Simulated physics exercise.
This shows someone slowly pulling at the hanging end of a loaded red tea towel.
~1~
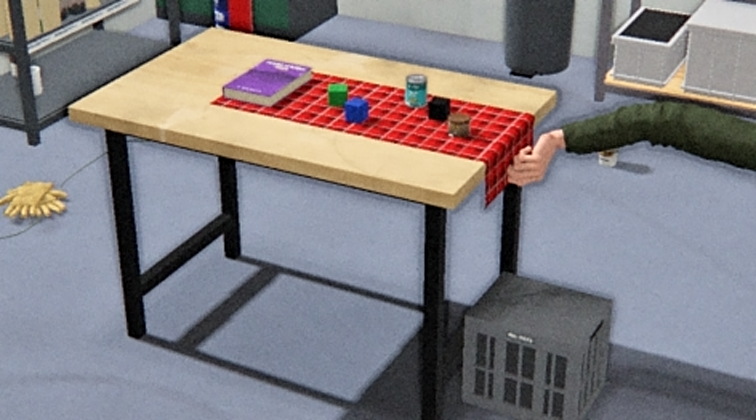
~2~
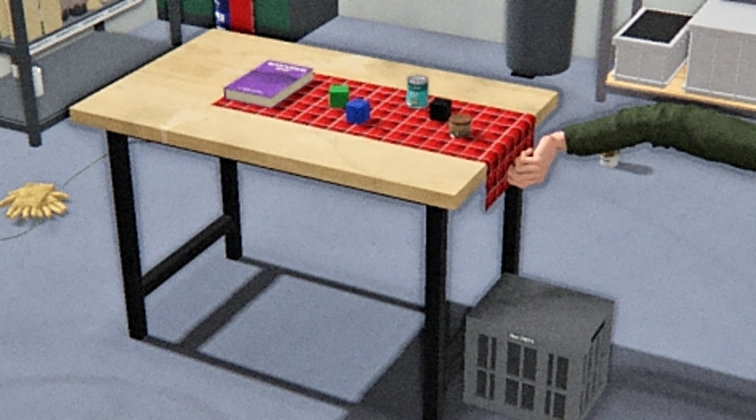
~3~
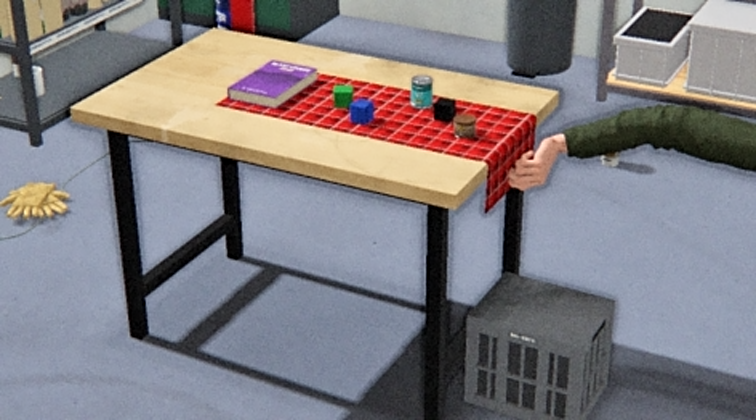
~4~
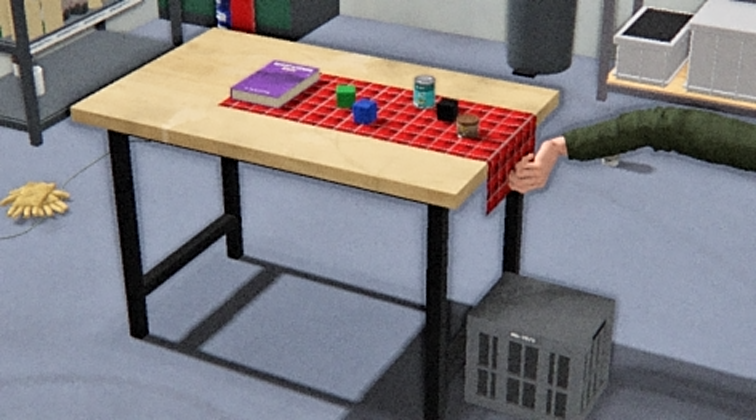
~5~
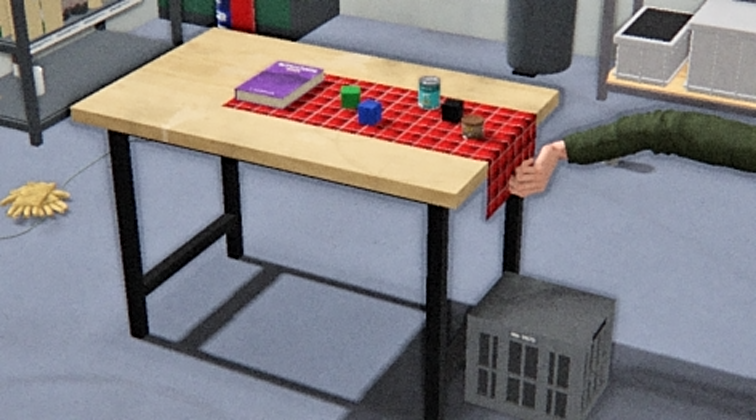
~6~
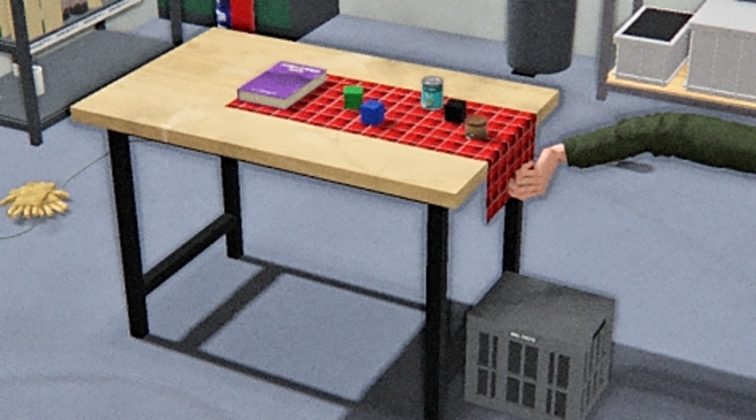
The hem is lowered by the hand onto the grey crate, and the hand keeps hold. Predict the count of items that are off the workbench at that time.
I'd say the tally of dropped things is a trio in the end.
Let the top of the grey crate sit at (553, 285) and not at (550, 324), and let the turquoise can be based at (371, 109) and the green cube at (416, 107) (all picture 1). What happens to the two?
In the end the turquoise can is still on top and the green cube is still on top.
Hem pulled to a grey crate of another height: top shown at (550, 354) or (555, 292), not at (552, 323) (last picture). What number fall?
Then 4 and 2.
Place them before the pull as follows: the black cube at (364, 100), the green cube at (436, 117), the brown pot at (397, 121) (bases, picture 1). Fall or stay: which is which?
Black cube kept, green cube dropped, brown pot dropped.
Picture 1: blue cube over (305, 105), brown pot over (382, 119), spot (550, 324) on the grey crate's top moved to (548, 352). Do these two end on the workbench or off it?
Looks like the blue cube hangs in there, and the brown pot ends up down.
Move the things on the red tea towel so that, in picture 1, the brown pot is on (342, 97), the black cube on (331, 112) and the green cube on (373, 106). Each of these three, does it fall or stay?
In the end the brown pot rides it out, while the black cube rides it out and the green cube rides it out.
Early on, hem near (510, 258); brown pot gone.
Midway, hem on the crate; brown pot, black cube and turquoise can gone.
Finally, hem on the crate; brown pot, black cube and turquoise can gone. The count of fallen things is three.
